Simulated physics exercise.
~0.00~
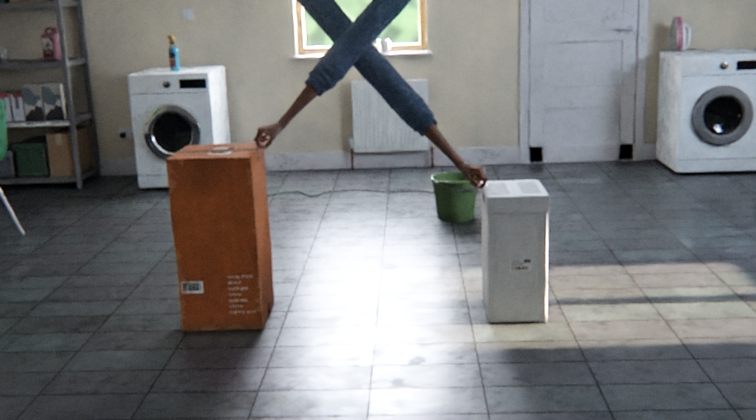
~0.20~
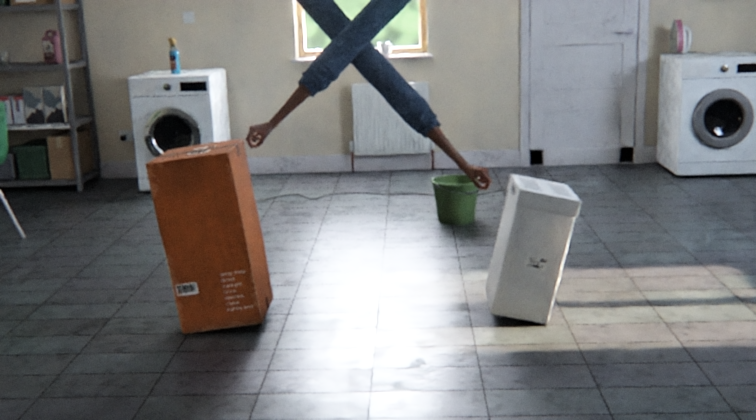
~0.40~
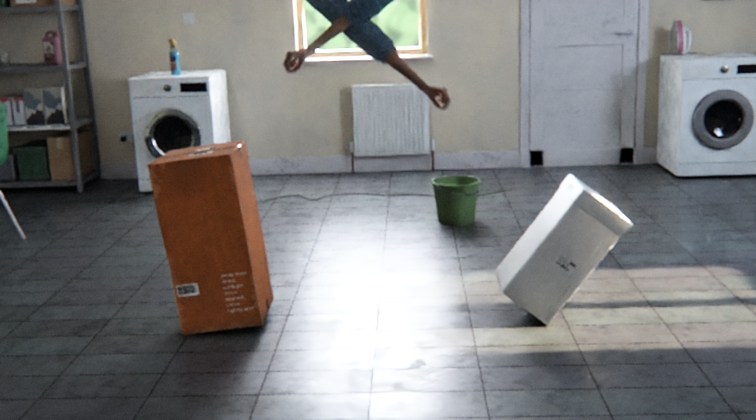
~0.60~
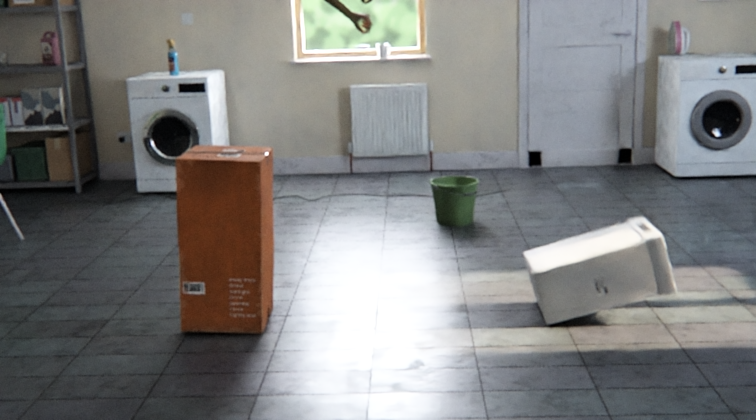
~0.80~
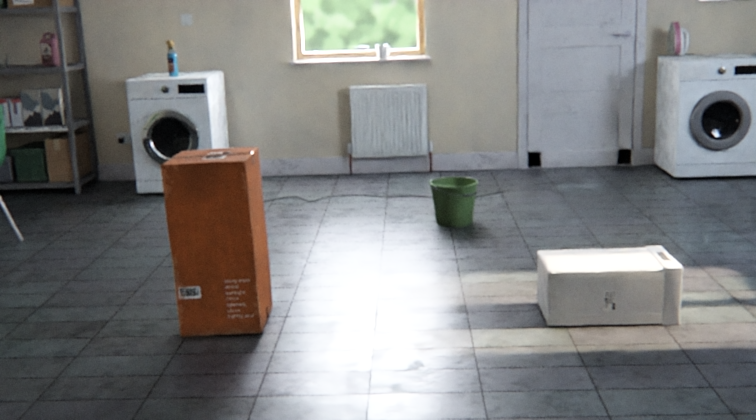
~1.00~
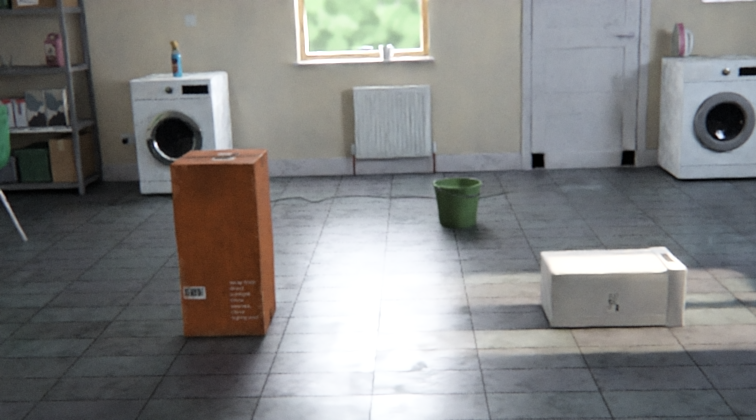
The clip shows two hands with crossed arms tilting an orange box and a white box on a tiled floor, then letting go and drawing away upward. The white box topples to the right onto its side, while the orange box rocks slightly and stays upright.
